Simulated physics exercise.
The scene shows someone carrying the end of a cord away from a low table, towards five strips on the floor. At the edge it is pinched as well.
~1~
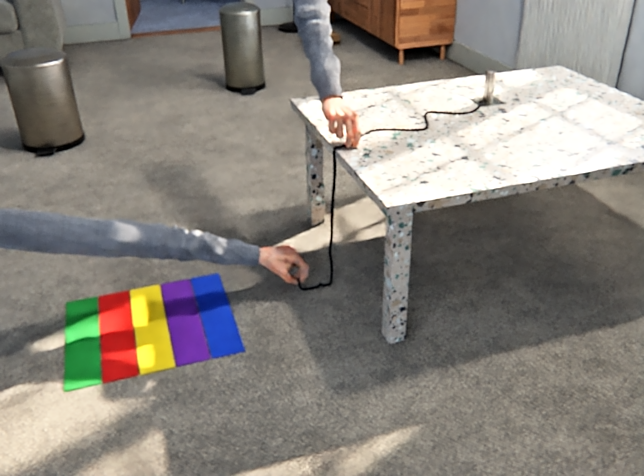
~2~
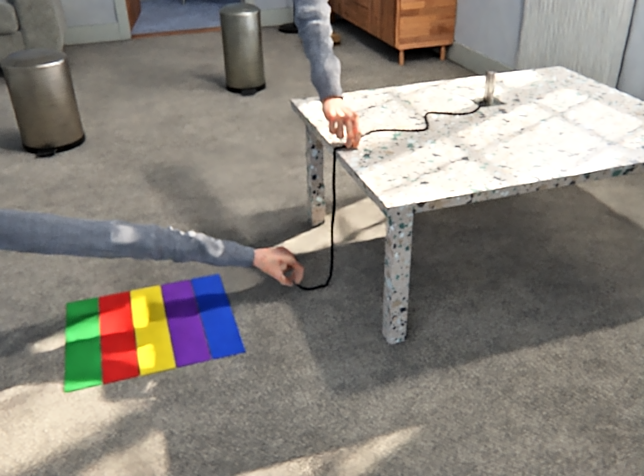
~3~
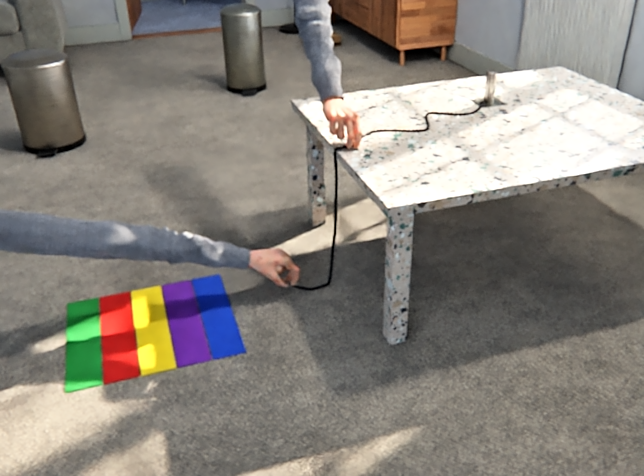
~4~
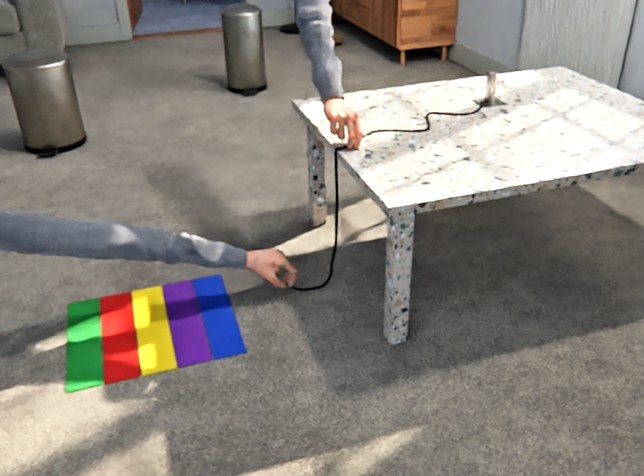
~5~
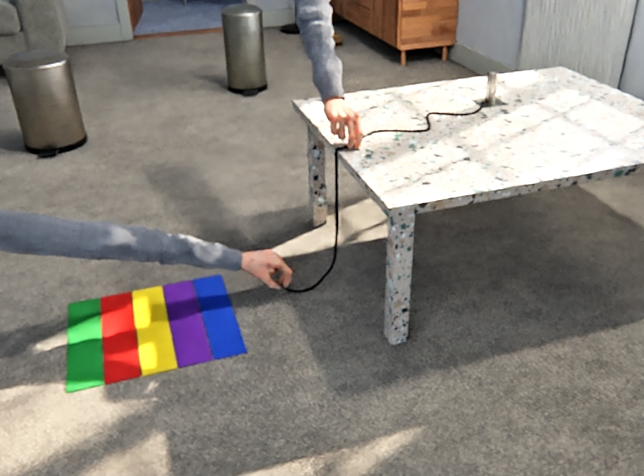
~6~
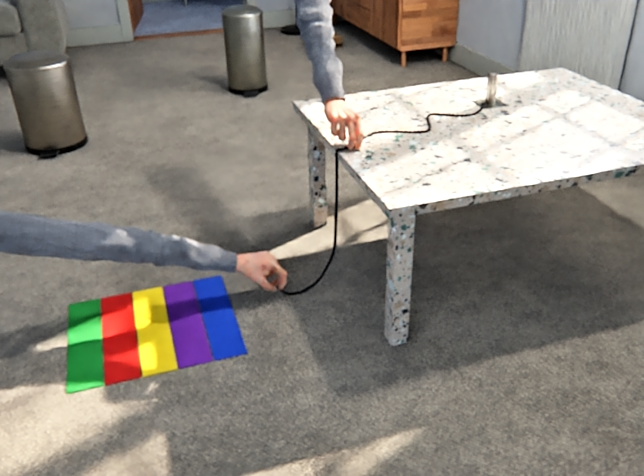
At first, one hand pinches a dark cord at the edge of a speckled low table while another holds its end low, beside five coloured strips on the floor. The lower hand then draws the end slightly left, towards the blue strip, and the hanging cord shifts into a smoother curve.
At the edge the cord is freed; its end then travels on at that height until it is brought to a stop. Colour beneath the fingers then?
Yellow.
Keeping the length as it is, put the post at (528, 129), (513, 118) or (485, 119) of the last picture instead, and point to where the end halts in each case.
(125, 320), (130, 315) and (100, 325), roughly.
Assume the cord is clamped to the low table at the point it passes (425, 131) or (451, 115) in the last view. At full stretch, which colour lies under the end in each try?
Strip per try: Purple / yellow.
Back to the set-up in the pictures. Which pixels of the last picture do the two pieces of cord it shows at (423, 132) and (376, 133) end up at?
To (385, 132) for the first and to (347, 143) for the second.
A little later, end near (197, 304); over purple.
Next, end near (163, 310); over yellow.
When it is tight, end near (143, 314); over yellow. It halts on the yellow strip.
